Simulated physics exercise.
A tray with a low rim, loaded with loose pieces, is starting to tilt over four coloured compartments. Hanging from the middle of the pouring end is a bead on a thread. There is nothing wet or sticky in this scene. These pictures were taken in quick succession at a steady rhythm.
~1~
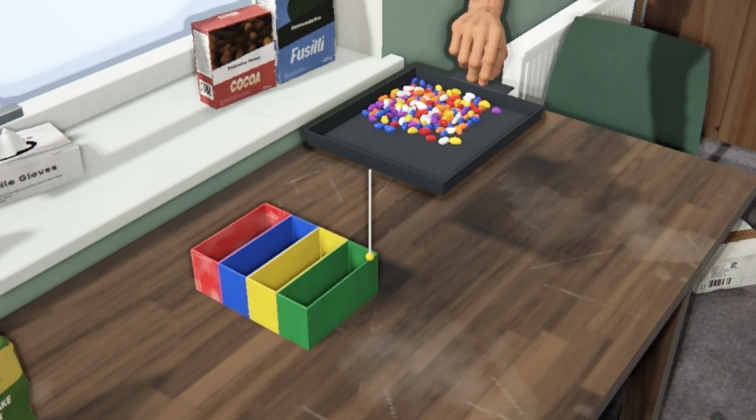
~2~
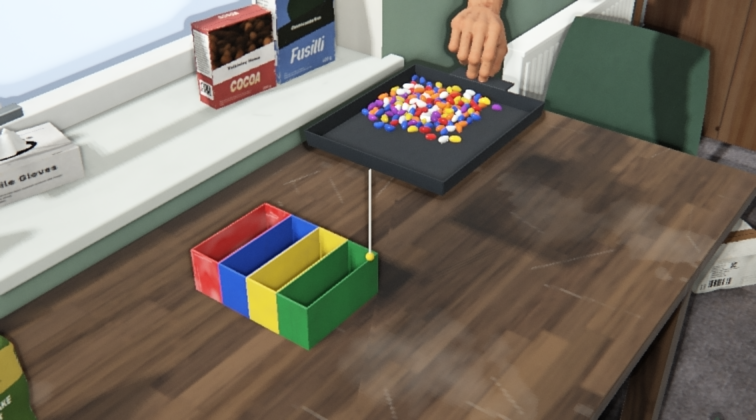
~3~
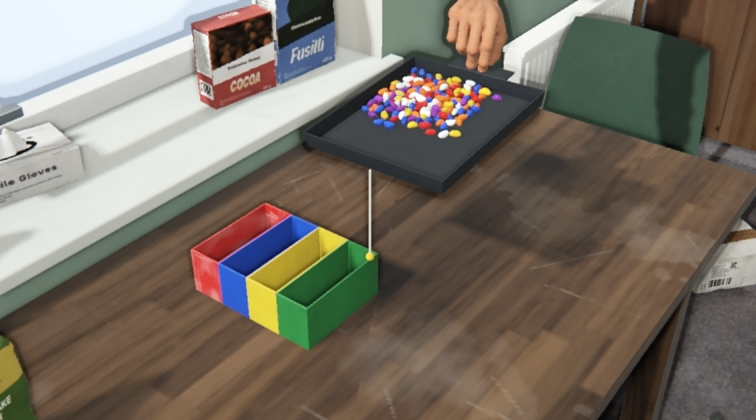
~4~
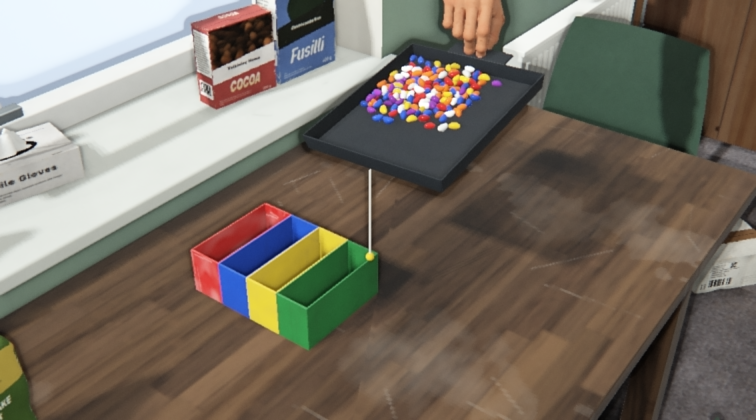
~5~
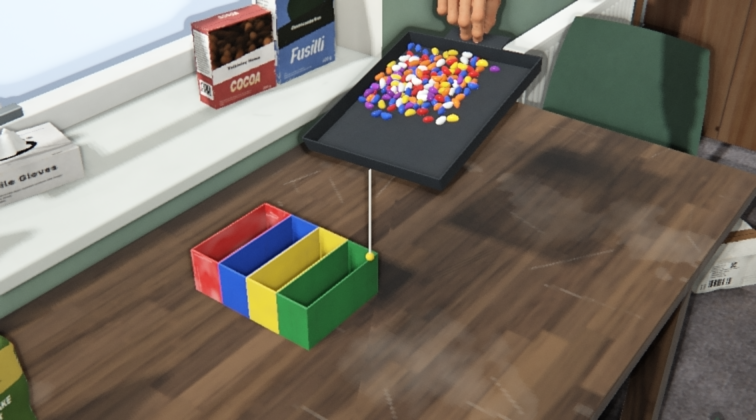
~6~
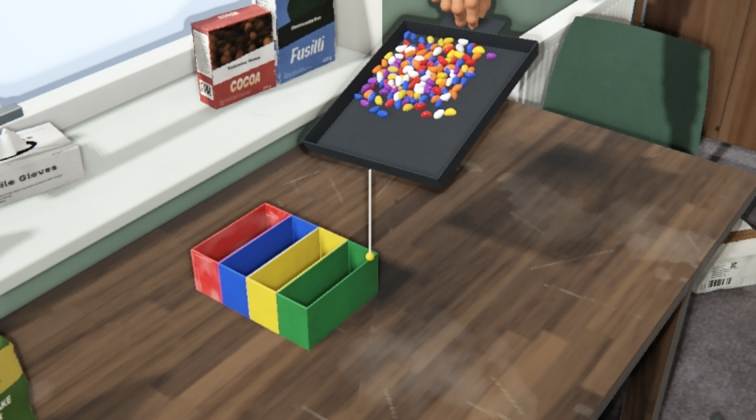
Dark tray of colourful jelly beans tilting gradually as a hand holds its far side, above red, blue, yellow and green compartments.
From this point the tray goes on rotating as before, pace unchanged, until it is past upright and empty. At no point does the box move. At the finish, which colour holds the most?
Yellow holds the most.
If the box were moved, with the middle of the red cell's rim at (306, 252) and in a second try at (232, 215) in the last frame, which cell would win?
That red cell first, green second.
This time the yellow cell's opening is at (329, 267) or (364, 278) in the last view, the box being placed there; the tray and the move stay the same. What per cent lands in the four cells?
Result, in turn: 90 %, 80 %.
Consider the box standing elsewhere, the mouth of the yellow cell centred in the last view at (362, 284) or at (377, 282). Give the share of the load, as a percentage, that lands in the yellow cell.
Trial 1 around 10 percent, trial 2 around 0 percent.
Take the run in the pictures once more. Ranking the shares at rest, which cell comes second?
Second place goes to the green one.
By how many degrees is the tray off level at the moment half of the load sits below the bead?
At some 100 degrees.
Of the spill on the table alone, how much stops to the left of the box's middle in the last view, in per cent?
I'd put it at around 60 per cent.
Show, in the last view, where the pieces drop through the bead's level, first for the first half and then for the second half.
Roughly at (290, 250) first, and then at (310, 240).
Soon after the last picture, tray tipped steeply; nearly all on the tray; a small part falling or outside the box.
A little later, tray tipped past a quarter turn; about a quarter on the tray; about a quarter in the yellow cell; a small part in the green cell; a small part in the blue cell; a stray few in the red cell; about a quarter falling or outside the box.
Later still, tray tipped past a quarter turn; about half in the yellow cell; about a quarter in the green cell; a small part in the blue cell; a stray few in the red cell; a small part falling or outside the box.
At rest, tray tipped past a quarter turn; about half in the yellow cell; about a quarter in the green cell; a small part in the blue cell; a stray few in the red cell; a small part outside the box.
